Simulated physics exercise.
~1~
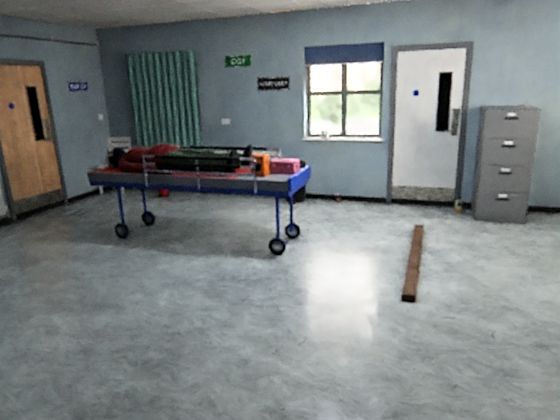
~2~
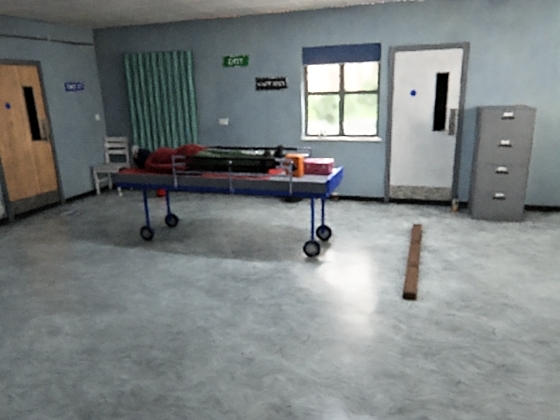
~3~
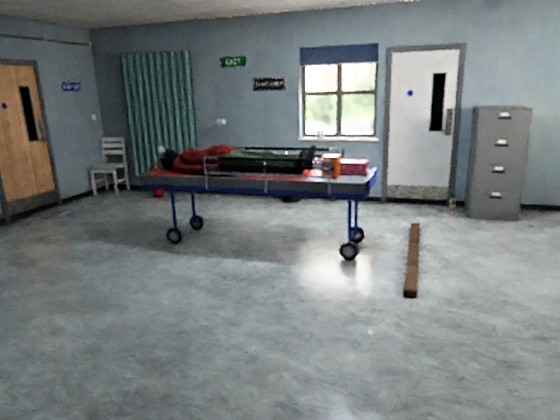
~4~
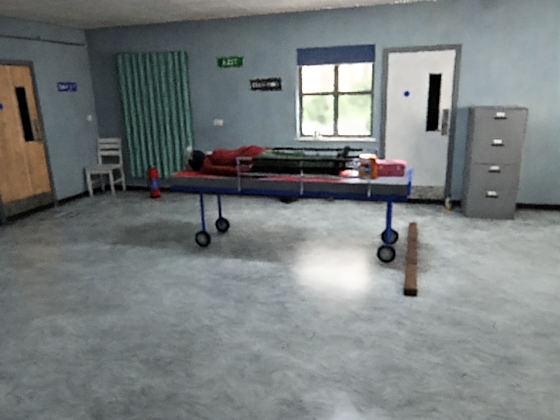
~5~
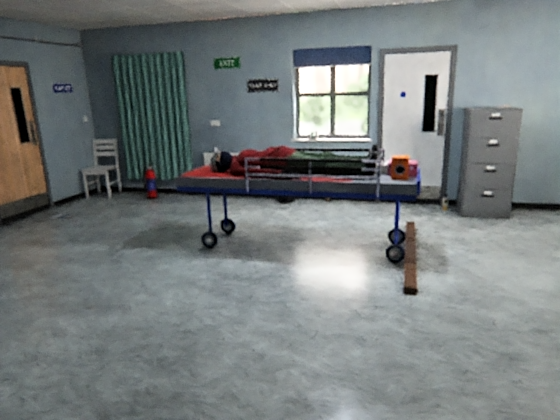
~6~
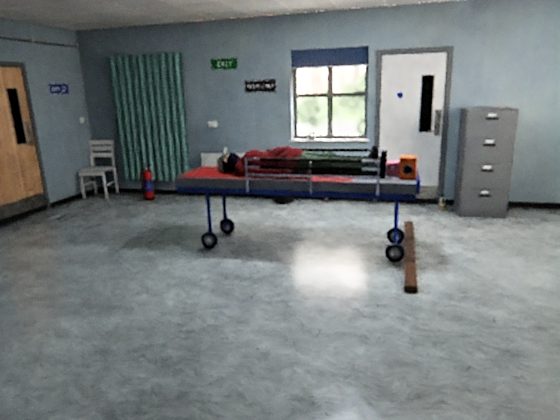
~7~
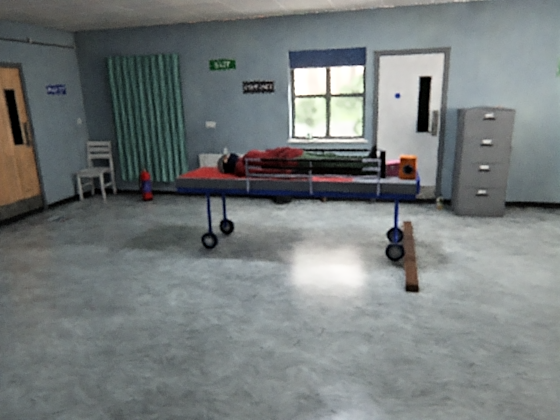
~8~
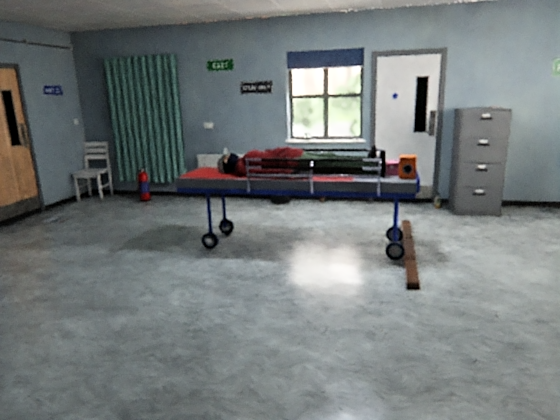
A blue-framed trolley carrying a limp person and several small items rolls rightward across a grey-floored room and stops abruptly with its front wheels against a brown floor sill. The person and items slide slightly toward the right end, then settle, with everything still aboard.
